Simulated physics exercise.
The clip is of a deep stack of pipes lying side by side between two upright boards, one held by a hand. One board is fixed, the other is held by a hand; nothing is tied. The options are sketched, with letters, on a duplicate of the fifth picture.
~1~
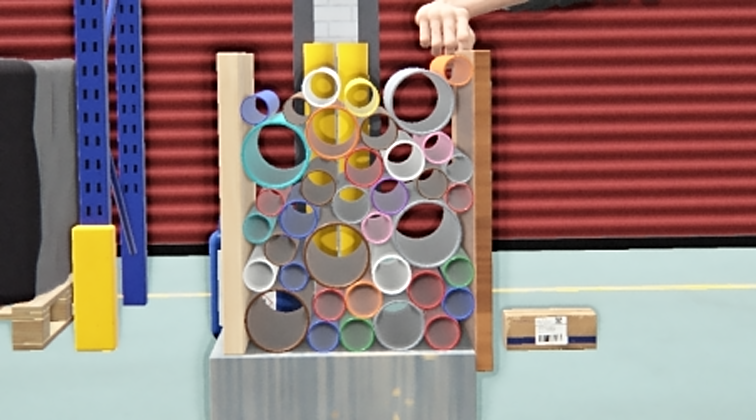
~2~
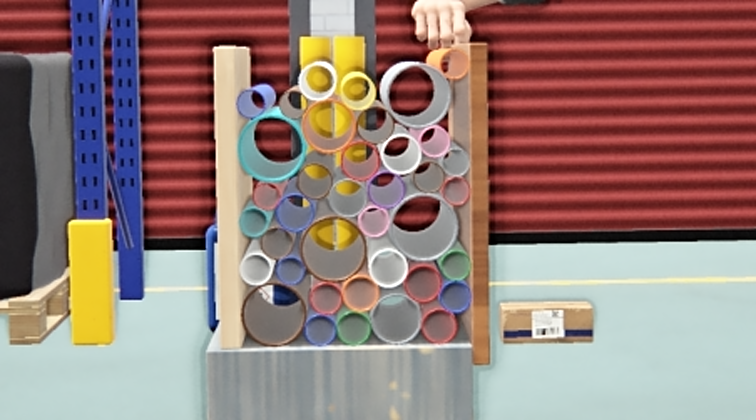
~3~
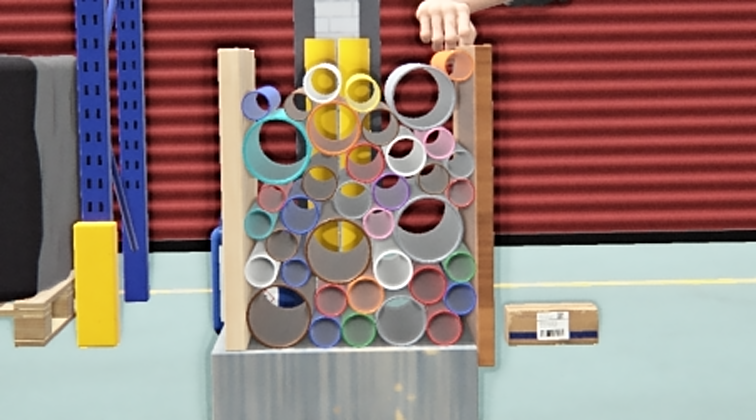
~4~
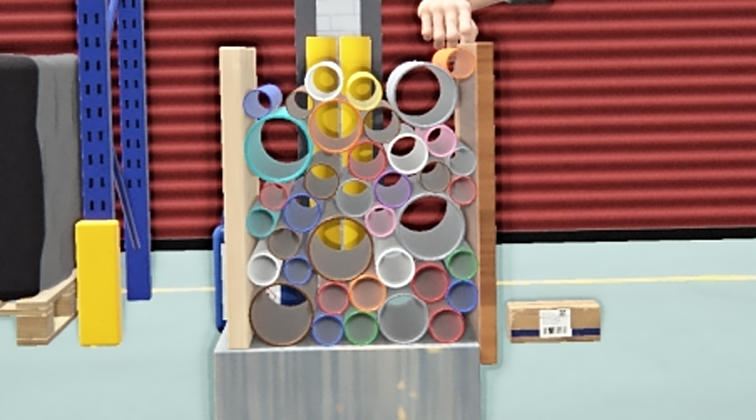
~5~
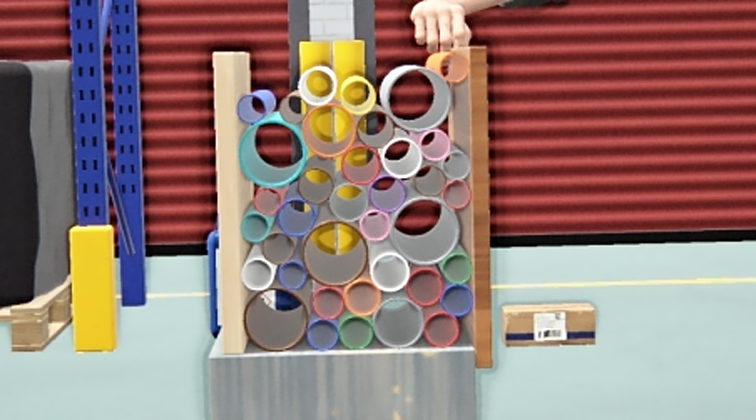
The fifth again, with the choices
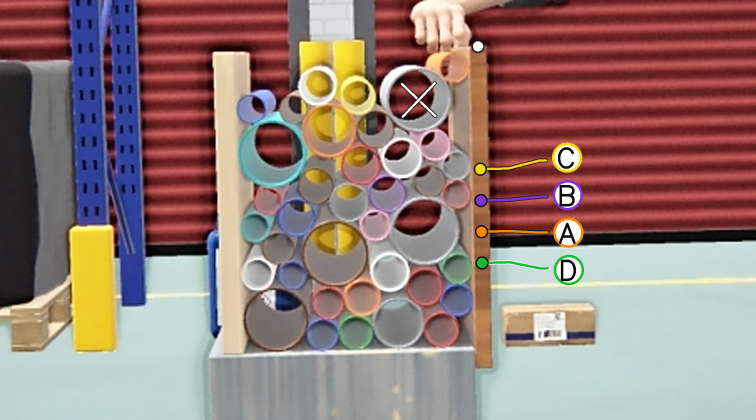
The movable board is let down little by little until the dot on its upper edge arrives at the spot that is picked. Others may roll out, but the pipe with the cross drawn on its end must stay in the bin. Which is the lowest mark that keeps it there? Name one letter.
The lowest mark that will do is C.
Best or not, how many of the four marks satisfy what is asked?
The number is one.
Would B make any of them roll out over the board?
Yes.
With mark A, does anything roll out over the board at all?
Yes.
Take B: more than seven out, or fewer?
At B, fewer than seven.
On the marked copy, A at (482, 232); B at (481, 201); C at (480, 169); D at (482, 263); the cross at (419, 100); the white dot at (478, 46).
Taking C. A third of the way, top of the board (470, 103).
Two thirds of the way, top of the board (471, 167).
When it is over, top of the board (471, 169), one out over the board, the crossed one still inside.
As for the rest, A lets the crossed one out; B lets the crossed one out; D lets the crossed one out.
